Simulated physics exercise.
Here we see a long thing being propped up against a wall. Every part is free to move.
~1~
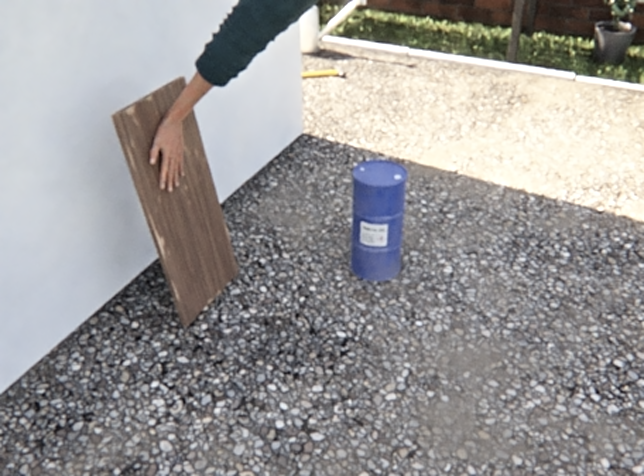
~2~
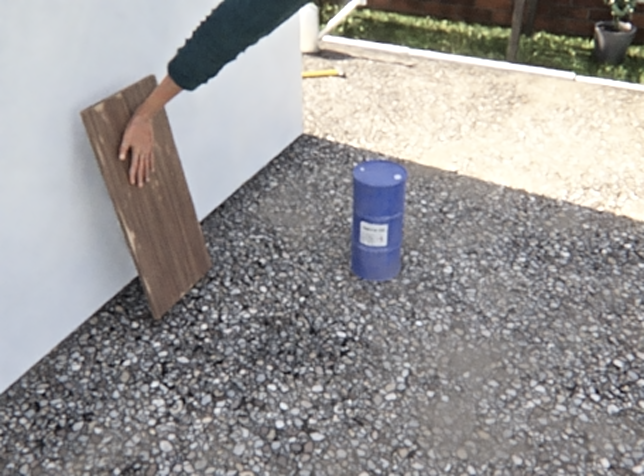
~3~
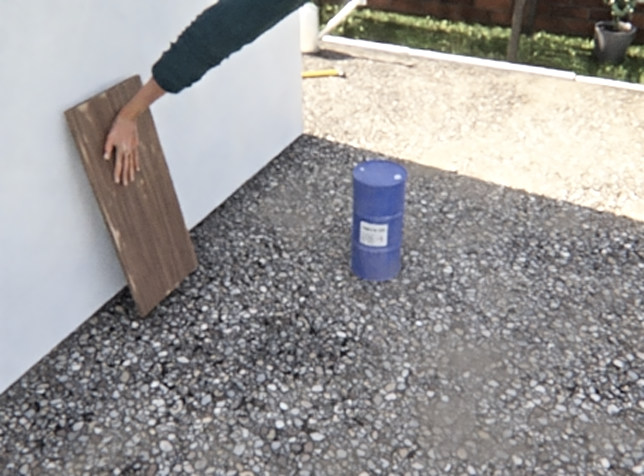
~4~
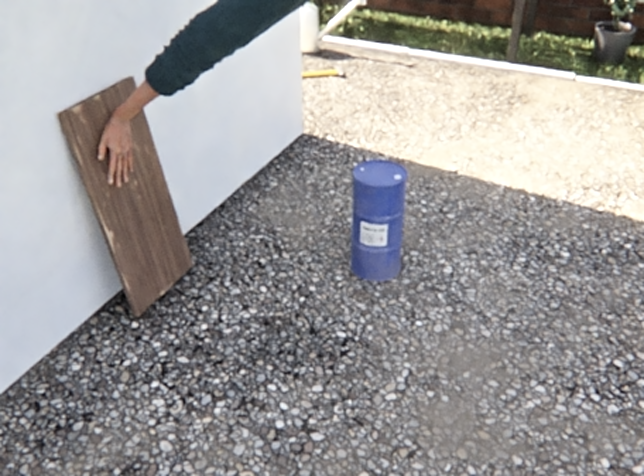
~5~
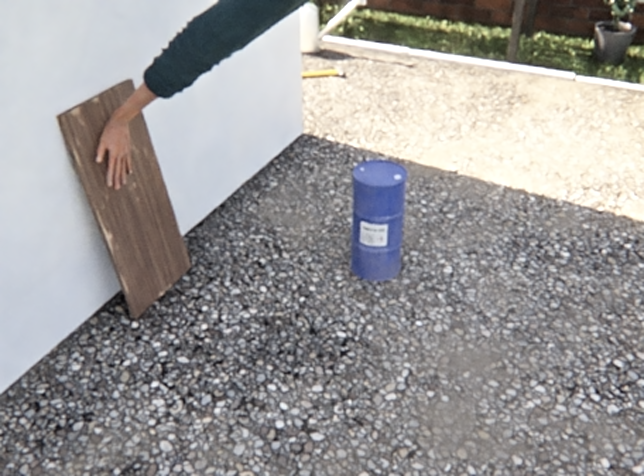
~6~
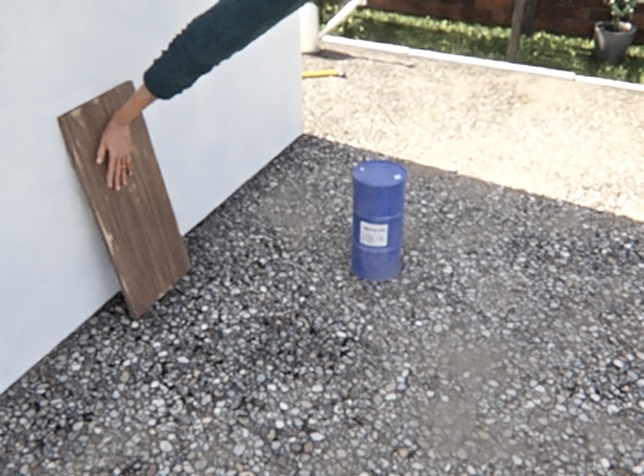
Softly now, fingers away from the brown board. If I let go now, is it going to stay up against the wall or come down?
It stays stable.
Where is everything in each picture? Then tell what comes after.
In the first picture, on its way; brown board (183, 204); blue canister (378, 221).
In the second picture, on its way; brown board (155, 200); blue canister (378, 221).
In the third picture, on its way; brown board (140, 198); blue canister (378, 221).
In the fourth picture, on its way; brown board (134, 199); blue canister (378, 221).
In the fifth picture, propped up under the hand; brown board (132, 201); blue canister (378, 221).
In the sixth picture, propped up under the hand; brown board (133, 202); blue canister (378, 221).
Then, 0.40 s on from there, no change.
Then, 0.90 s on from there, brown board resting near (133, 203).
In the end, both unmoved. At the end, from the last picture's camera, brown board near (133, 203). The board holds.
